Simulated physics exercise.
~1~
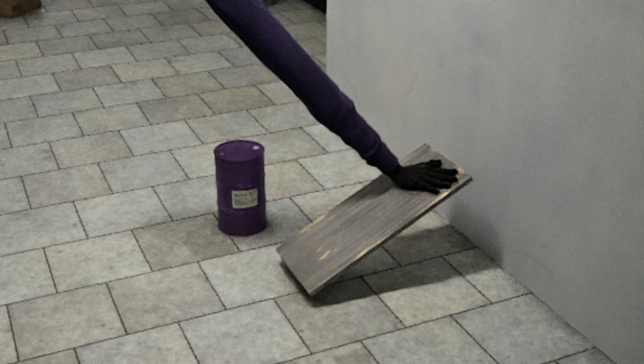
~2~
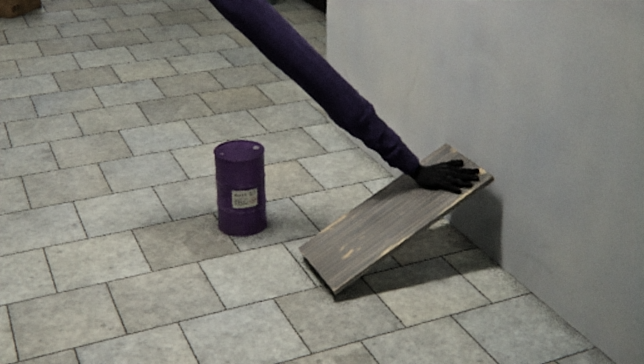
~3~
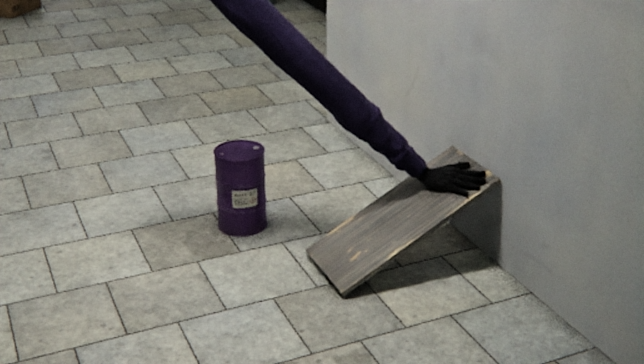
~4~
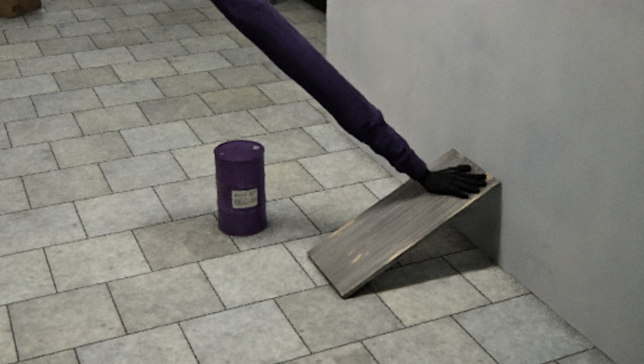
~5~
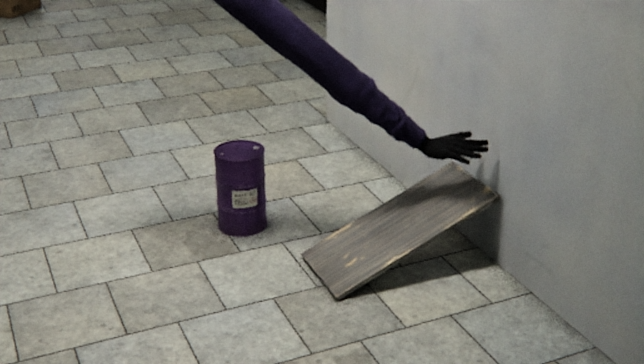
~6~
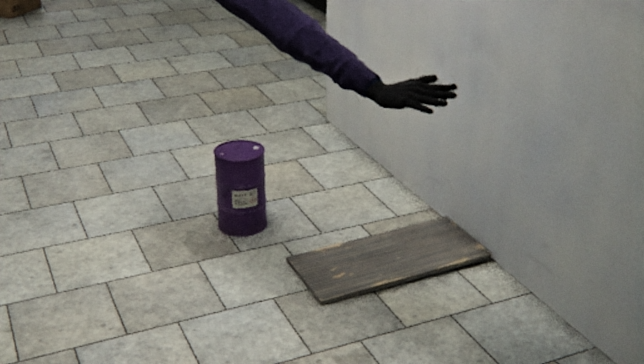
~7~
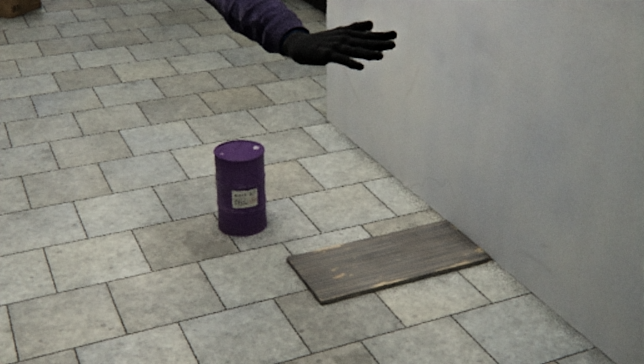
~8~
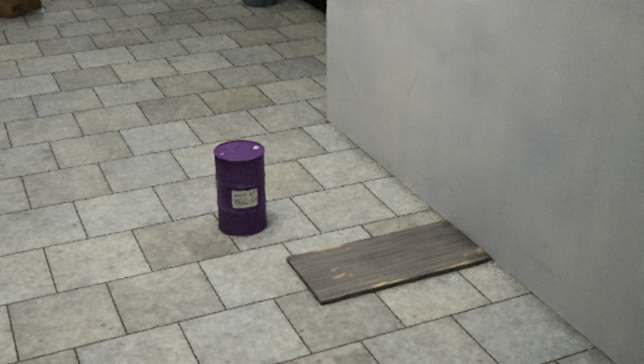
On a tiled floor before a bare grey wall, a gloved hand moves a tilted grey board right until it leans against the wall, then lets go and withdraws as the board slides down and ends lying flat, while a purple canister stands unmoved nearby.
